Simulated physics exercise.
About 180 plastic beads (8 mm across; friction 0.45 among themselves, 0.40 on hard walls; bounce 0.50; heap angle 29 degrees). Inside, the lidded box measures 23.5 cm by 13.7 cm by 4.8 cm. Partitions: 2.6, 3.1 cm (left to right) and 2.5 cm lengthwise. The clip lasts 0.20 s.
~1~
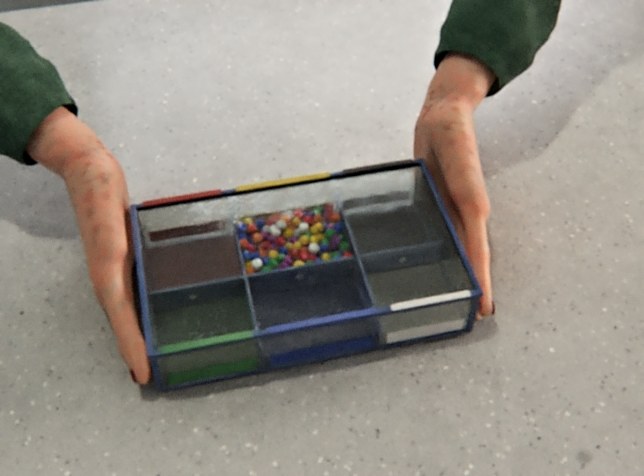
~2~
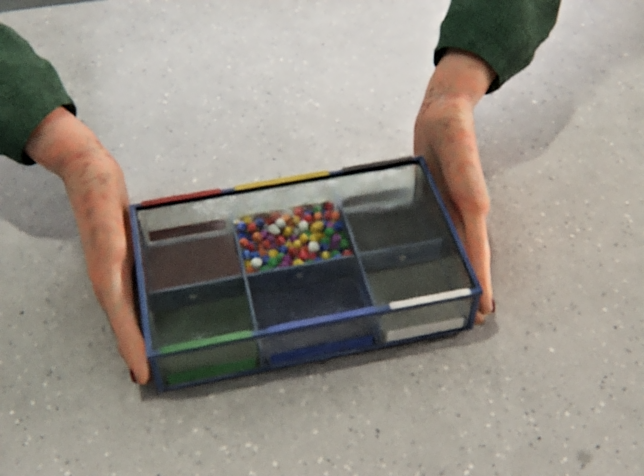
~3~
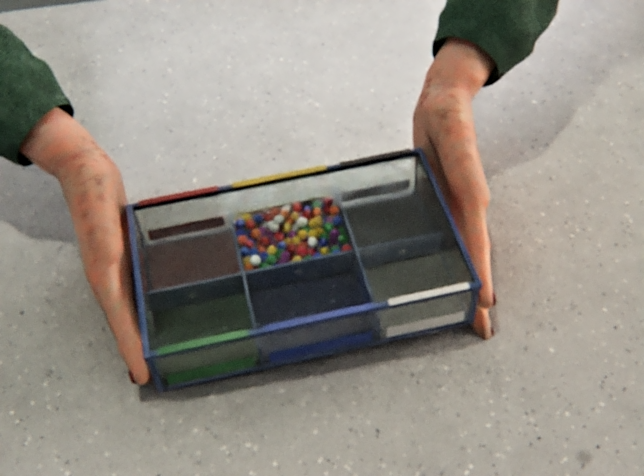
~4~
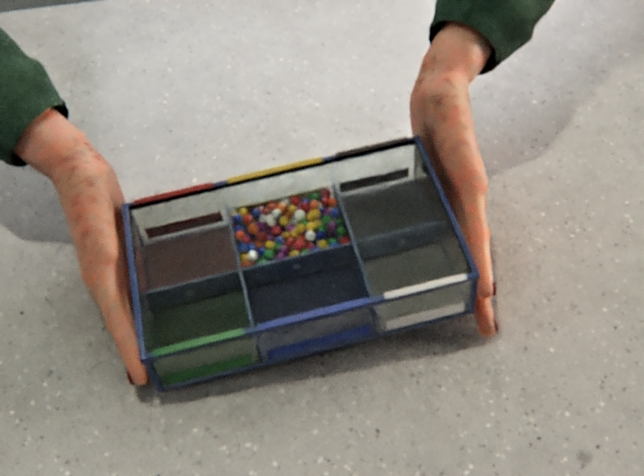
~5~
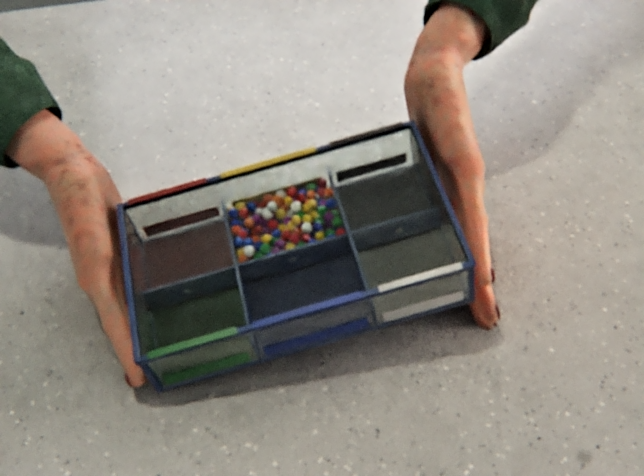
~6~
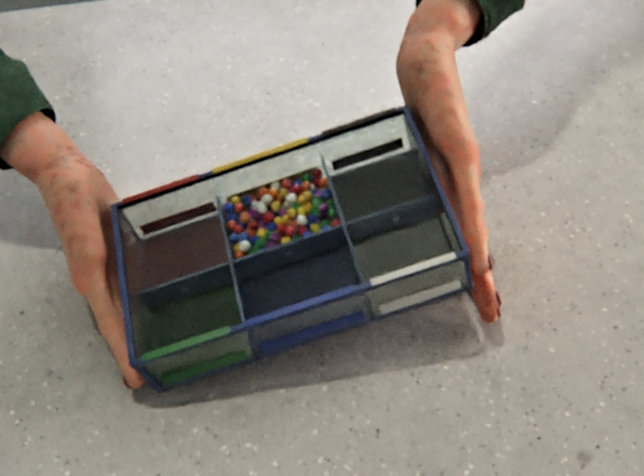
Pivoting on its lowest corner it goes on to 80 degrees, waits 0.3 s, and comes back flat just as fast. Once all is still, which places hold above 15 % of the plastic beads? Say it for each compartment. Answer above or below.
Red above, blue below, green above, yellow above, white below, black below.
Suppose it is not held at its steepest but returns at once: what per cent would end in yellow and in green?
In that case yellow 35; green 35.
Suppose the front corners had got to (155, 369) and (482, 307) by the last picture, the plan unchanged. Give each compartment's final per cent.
Red 0; blue 45; green 5; yellow 45; white 5; black 0.
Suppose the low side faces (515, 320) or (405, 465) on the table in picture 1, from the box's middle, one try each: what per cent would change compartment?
About 50 and 60 per cent.
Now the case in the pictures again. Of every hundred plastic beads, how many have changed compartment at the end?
About 65 per cent.
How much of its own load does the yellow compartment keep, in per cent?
About 30 per cent.
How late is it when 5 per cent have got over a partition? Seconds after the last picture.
Near 0.55 s.
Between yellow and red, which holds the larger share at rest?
The yellow one has more.
Then, 0.84 s after the last picture, tilt 80 degrees; red 25 %, green 30 %, yellow 45 %.
Then, 1.40 s after the last picture, tilt 42 degrees; red 20 %, green 45 %, yellow 35 %.
Then, 2.01 s after the last picture, tilt 0 degrees; red 20 %, green 45 %, yellow 35 %.
In the end, red 20 %, blue 0 %, green 45 %, yellow 35 %, white 0 %, black 0 %.
